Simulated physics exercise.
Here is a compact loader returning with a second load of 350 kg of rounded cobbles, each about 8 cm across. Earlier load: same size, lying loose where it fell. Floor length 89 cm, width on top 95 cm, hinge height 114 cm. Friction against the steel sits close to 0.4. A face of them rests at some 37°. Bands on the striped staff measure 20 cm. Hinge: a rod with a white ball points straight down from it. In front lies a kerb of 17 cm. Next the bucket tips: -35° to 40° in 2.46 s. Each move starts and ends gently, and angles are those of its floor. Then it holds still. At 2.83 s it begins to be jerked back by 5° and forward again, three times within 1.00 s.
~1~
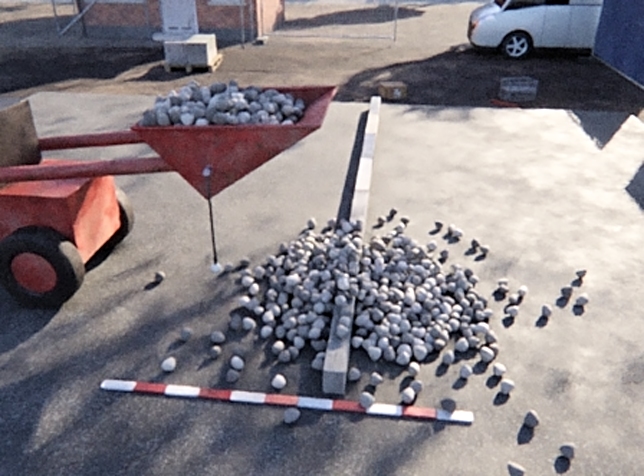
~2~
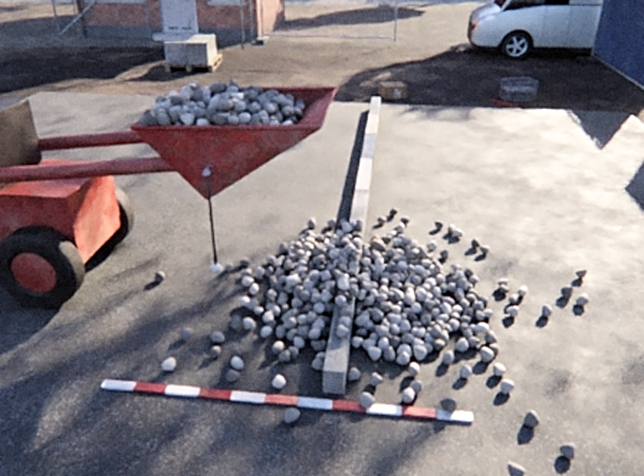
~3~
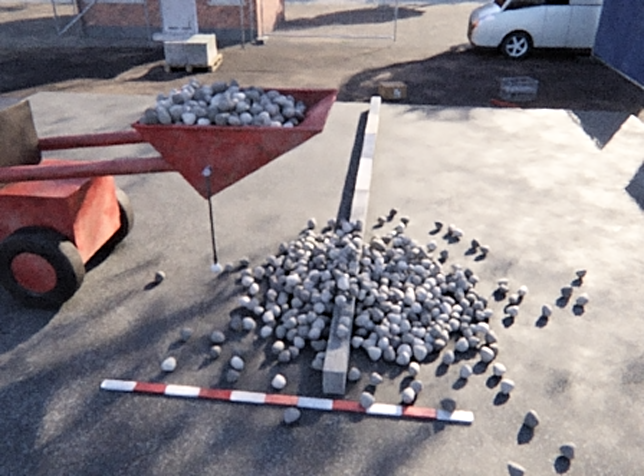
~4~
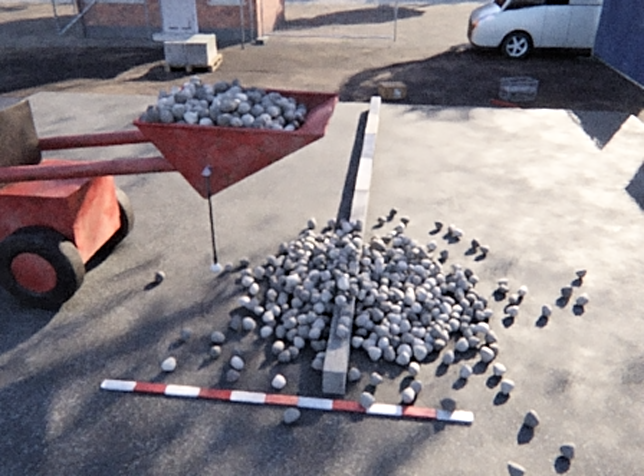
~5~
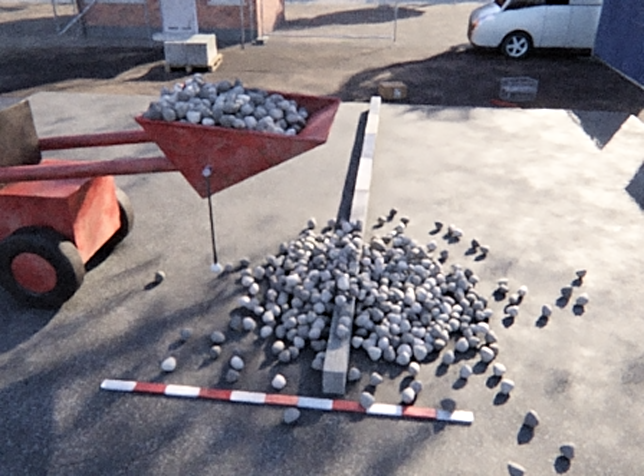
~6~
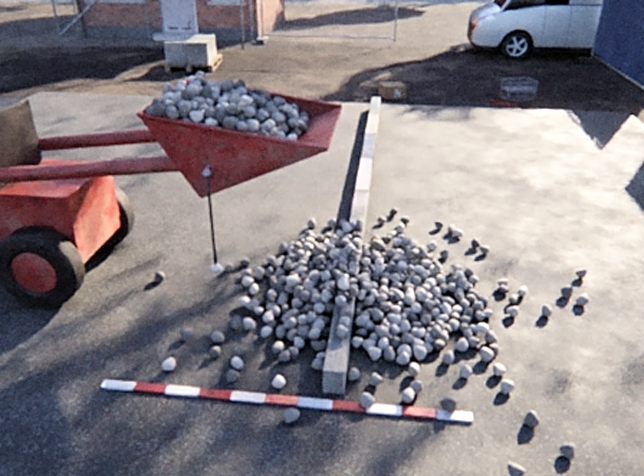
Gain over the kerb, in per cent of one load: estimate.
Approx. 52 %.
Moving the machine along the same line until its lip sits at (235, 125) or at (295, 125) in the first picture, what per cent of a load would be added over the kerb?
Some 0 percent first and 30 percent second.
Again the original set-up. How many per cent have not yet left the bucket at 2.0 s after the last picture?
Still inside: Some 10 %.
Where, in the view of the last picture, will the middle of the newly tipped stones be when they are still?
I'd put their centre close to (360, 274).
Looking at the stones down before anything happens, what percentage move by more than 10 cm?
Roughly 10 % of them.
Then, 1.2 s after the last picture the floor is at 28°; in per cent of one load, 87 in the bucket, 61 on this side of the kerb, 53 over the kerb; the foremost stones are at (549, 311).
Then, 2.0 s after the last picture the floor is at 40°; in per cent of one load, 8 in the bucket, 101 on this side of the kerb, 92 over the kerb; the foremost stones are at (549, 311).
Then, 3.7 s after the last picture the floor is at 40°; in per cent of one load, 0 in the bucket, 97 on this side of the kerb, 104 over the kerb; the foremost stones are at (547, 302).
Then, 6.2 s after the last picture the floor is at 40°; in per cent of one load, 0 in the bucket, 97 on this side of the kerb, 104 over the kerb; the foremost stones are at (547, 302). Net gain over the kerb, 52.
